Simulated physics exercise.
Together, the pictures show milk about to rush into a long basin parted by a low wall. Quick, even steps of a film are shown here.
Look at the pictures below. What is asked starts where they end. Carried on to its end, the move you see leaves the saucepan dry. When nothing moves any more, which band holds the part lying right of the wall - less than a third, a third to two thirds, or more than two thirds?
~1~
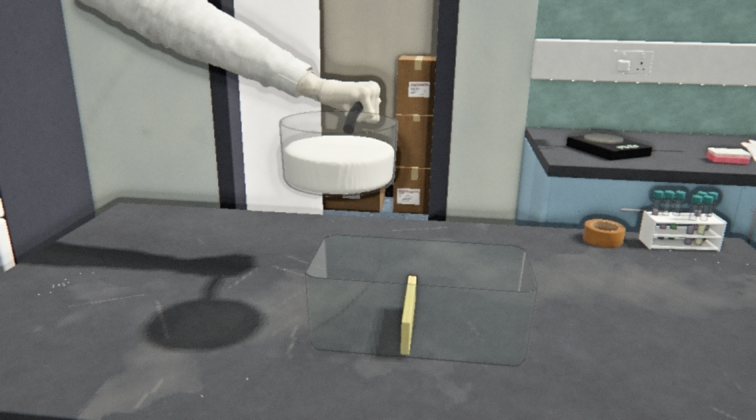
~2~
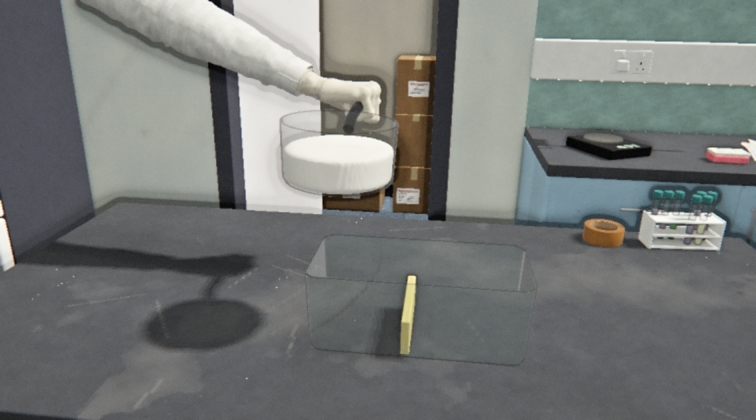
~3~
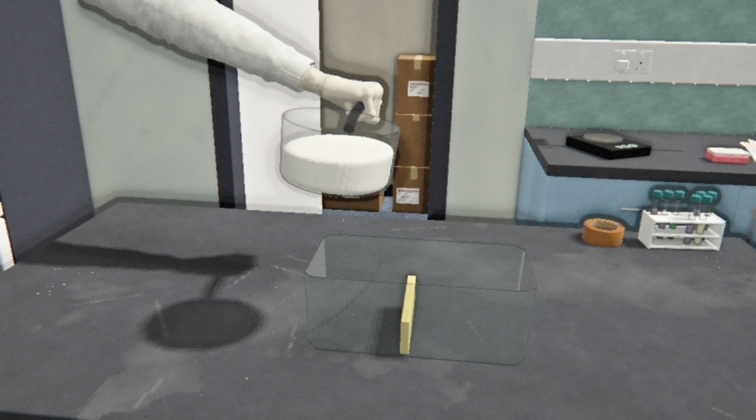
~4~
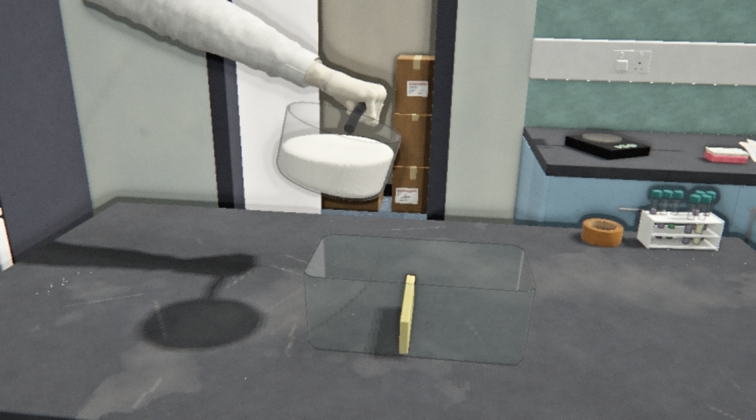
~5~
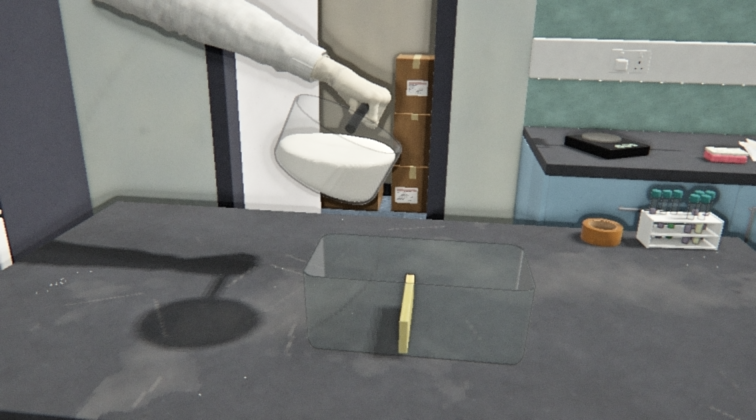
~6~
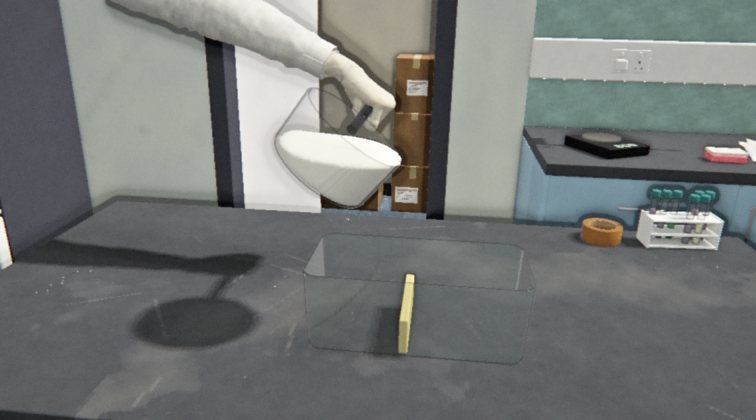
Midrange share.
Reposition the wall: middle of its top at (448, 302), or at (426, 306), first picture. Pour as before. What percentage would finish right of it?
5 % then 35 %, approximately.
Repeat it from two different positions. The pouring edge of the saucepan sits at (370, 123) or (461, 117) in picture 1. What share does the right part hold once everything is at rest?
Near 20 in a hundred first, near 85 in a hundred second.
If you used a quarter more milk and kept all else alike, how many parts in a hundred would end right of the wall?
Roughly 60 percent.
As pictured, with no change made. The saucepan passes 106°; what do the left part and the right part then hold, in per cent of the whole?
Left: Some 0 %. Right: Some 30 %.
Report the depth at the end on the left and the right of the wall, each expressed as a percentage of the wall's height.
Once it is still, the left part shows 30 per cent and the right part 40.
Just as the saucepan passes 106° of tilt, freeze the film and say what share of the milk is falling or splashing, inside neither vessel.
Something like 45 per cent of it.
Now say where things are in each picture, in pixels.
The first picture shows tilt 0°; pouring edge (396, 125); surface from (287, 145) to (394, 150); the long basin's rim runs from (315, 255) to (531, 269); the wall's top is at (409, 299).
The second picture shows tilt 2°; pouring edge (397, 127); surface from (287, 144) to (393, 150).
The third picture shows tilt 7°; pouring edge (399, 132); surface from (286, 143) to (393, 151).
The fourth picture shows tilt 15°; pouring edge (400, 140); surface from (284, 142) to (393, 152).
The fifth picture shows tilt 26°; pouring edge (400, 152); surface from (282, 139) to (396, 153).
The sixth picture shows tilt 38°; pouring edge (398, 165); surface from (281, 135) to (400, 157).
A moment on, the saucepan is tipped right over and 22 per cent is still to pour, 1 is left of the wall and 32 right of it.
Next, the saucepan is tipped right over and 3 per cent is still to pour, 34 is left of the wall and 56 right of it.
Then the saucepan is tipped right over and 0 per cent is still to pour, 41 is left of the wall and 56 right of it.
Later the saucepan is tipped right over and 0 per cent is still to pour, 41 is left of the wall and 56 right of it.
Finally, 41 per cent lies left of the wall, 56 right of it and 3 outside.
